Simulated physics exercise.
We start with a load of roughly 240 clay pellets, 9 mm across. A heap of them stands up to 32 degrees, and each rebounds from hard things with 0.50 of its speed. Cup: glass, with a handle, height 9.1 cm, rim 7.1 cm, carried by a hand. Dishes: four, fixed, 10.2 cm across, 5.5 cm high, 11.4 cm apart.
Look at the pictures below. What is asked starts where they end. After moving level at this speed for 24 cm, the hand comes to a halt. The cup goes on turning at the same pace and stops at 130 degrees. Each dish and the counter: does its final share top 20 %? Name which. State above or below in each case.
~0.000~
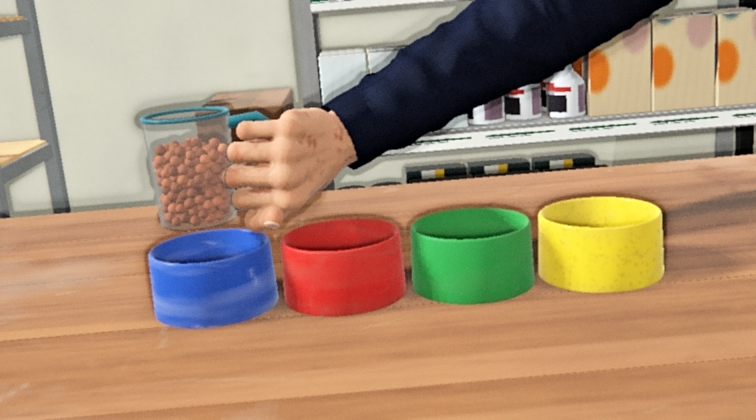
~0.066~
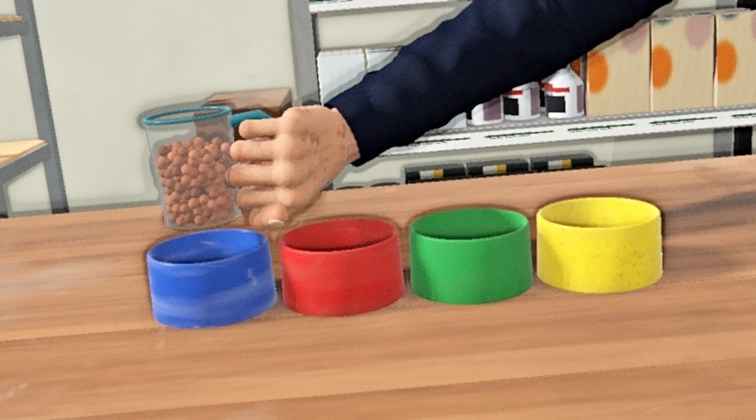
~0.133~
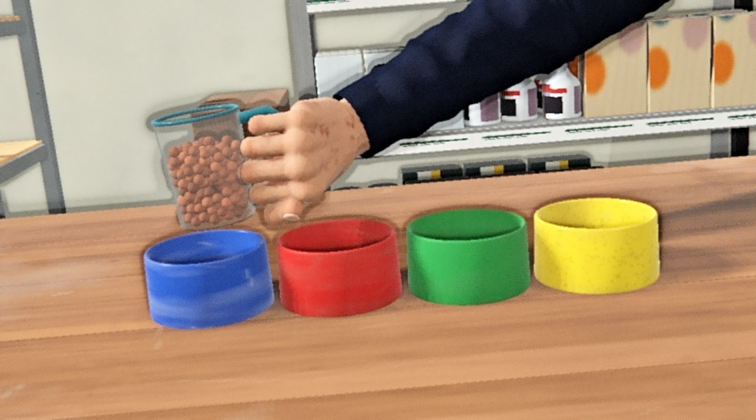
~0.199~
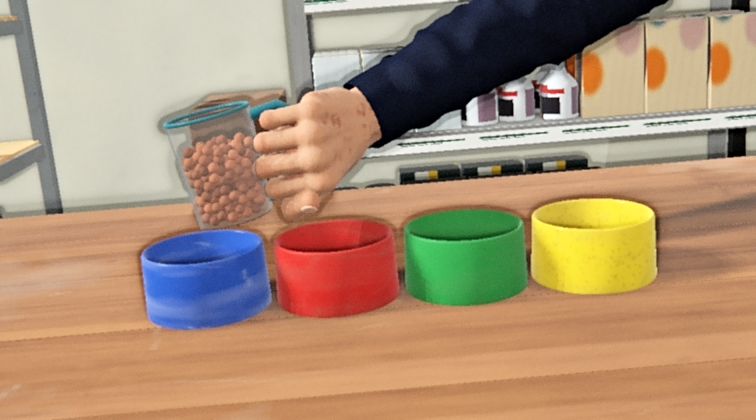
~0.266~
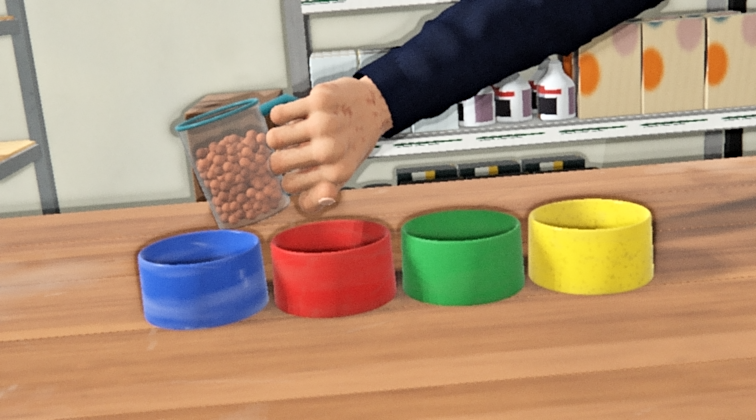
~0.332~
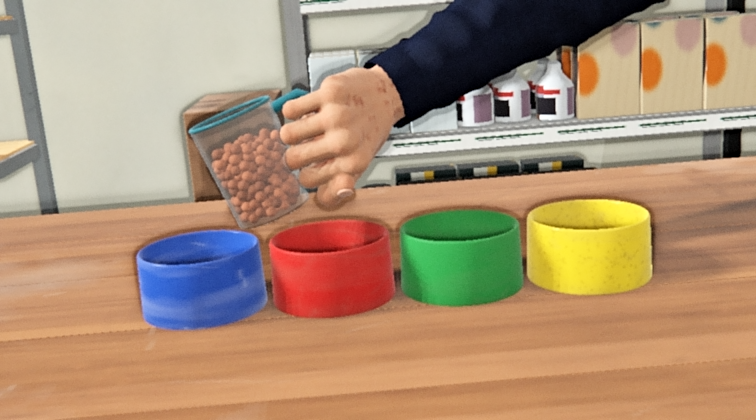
In each case: Red below, blue below, green above, yellow below, counter below.
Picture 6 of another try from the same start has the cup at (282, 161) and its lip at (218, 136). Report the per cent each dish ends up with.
Then red 0, blue 0, green 90, and yellow 0.
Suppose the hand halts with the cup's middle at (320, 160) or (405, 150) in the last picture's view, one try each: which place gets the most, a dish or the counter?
The largest share ends at red first and at red second.
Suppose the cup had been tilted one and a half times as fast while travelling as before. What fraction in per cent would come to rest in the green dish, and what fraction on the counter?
Then the green dish would get 90 and the counter 0.
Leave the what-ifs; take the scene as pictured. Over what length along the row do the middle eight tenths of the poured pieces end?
Close to 7 centimetres along the dishes.
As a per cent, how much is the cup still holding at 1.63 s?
My estimate is about 95 per cent.
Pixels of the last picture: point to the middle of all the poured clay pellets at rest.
Resting centre estimate: Around (442, 268).
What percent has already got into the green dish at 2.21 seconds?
By that moment, around 85 percent has got there.
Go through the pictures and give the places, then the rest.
The first picture shows cup at (192, 168), tilt 0 degrees, lip at (143, 119), moved 0.0 cm; middle of the pieces at (194, 187); blue dish at (210, 246); red dish at (340, 235); green dish at (470, 224); yellow dish at (599, 213).
The second picture shows cup at (196, 168), tilt 1 degrees, lip at (146, 120), moved 0.4 cm; middle of the pieces at (198, 187).
The third picture shows cup at (207, 168), tilt 5 degrees, lip at (154, 122), moved 1.6 cm; middle of the pieces at (210, 186).
The fourth picture shows cup at (222, 166), tilt 9 degrees, lip at (166, 125), moved 3.1 cm; middle of the pieces at (226, 184).
The fifth picture shows cup at (236, 165), tilt 14 degrees, lip at (178, 128), moved 4.6 cm; middle of the pieces at (242, 183).
The sixth picture shows cup at (252, 164), tilt 18 degrees, lip at (191, 131), moved 6.1 cm; middle of the pieces at (259, 181); blue dish at (199, 248); red dish at (329, 237); green dish at (459, 226); yellow dish at (588, 215). The cup turns about 65 degrees a second and travels 22 cm a second.
After 1.11 s, tilt 70 degrees; cup holds 100 %.
After 1.63 s, tilt 105 degrees; cup holds 95 %, green 5 %.
Then, at 2.21 s, tilt 130 degrees; cup holds 0 %, green 85 %.
By 2.6 s all is still; red 0 %, blue 0 %, green 85 %, yellow 0 %, counter 15 %.
